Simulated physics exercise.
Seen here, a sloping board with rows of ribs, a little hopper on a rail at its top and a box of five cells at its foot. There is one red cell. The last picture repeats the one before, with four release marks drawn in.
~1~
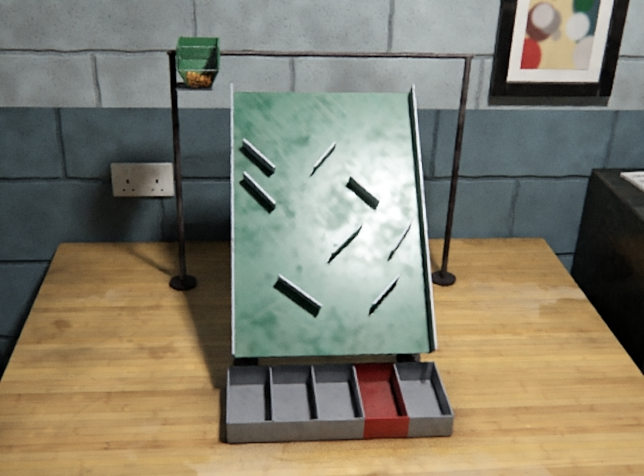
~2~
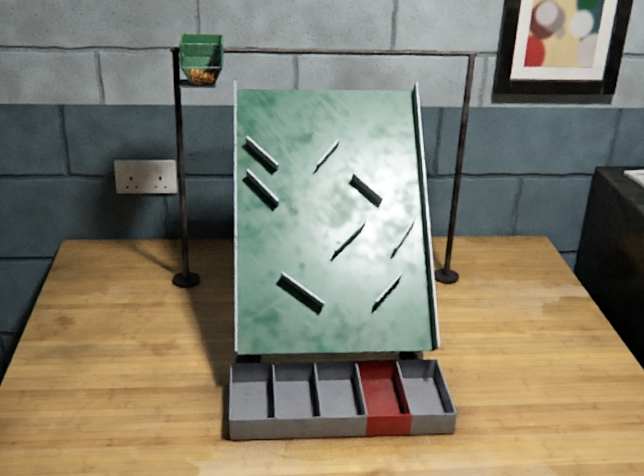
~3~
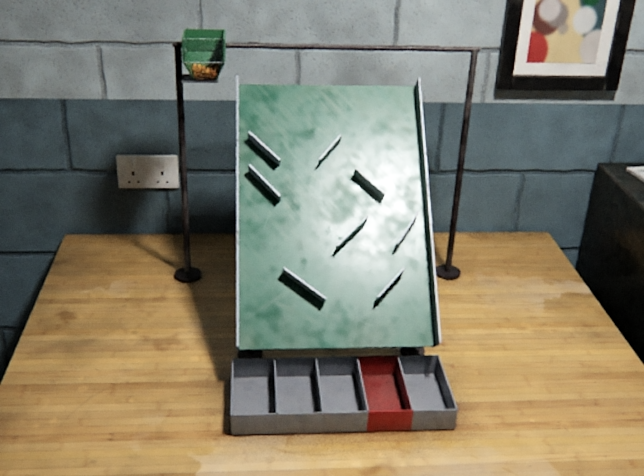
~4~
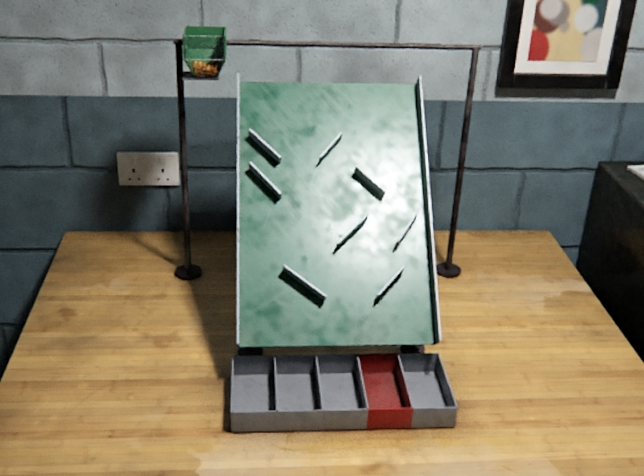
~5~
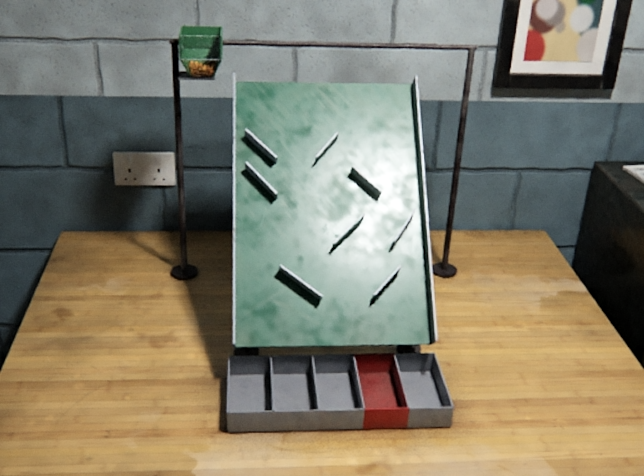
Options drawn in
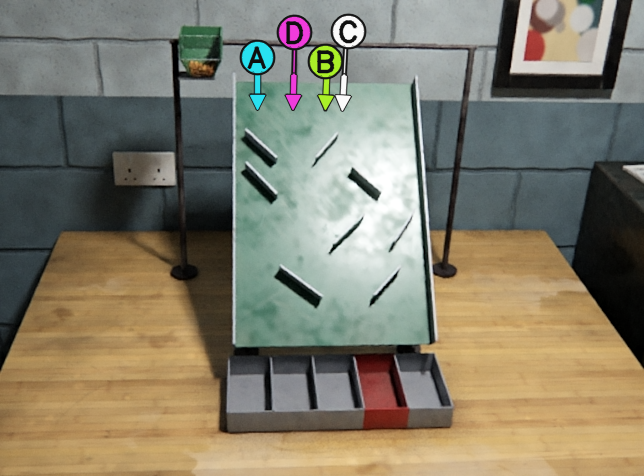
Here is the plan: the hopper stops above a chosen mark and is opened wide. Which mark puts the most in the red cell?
D is best.
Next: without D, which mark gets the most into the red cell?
The answer is A.
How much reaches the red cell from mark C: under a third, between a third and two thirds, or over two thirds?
Under a third.
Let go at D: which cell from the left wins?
The fourth.
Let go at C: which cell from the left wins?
The third.
On the marked copy, mark A meets the board at (257, 104); mark B meets the board at (325, 104); mark C meets the board at (342, 105); mark D meets the board at (293, 104).
With A, about half in the red cell, about a third in other cells, a small part outside the box.
With B, about a third in the red cell, about half in other cells, a small part outside the box.
With C, a small part in the red cell, most in other cells, a small part outside the box.
With D, about half in the red cell, about a third in other cells, a small part outside the box.
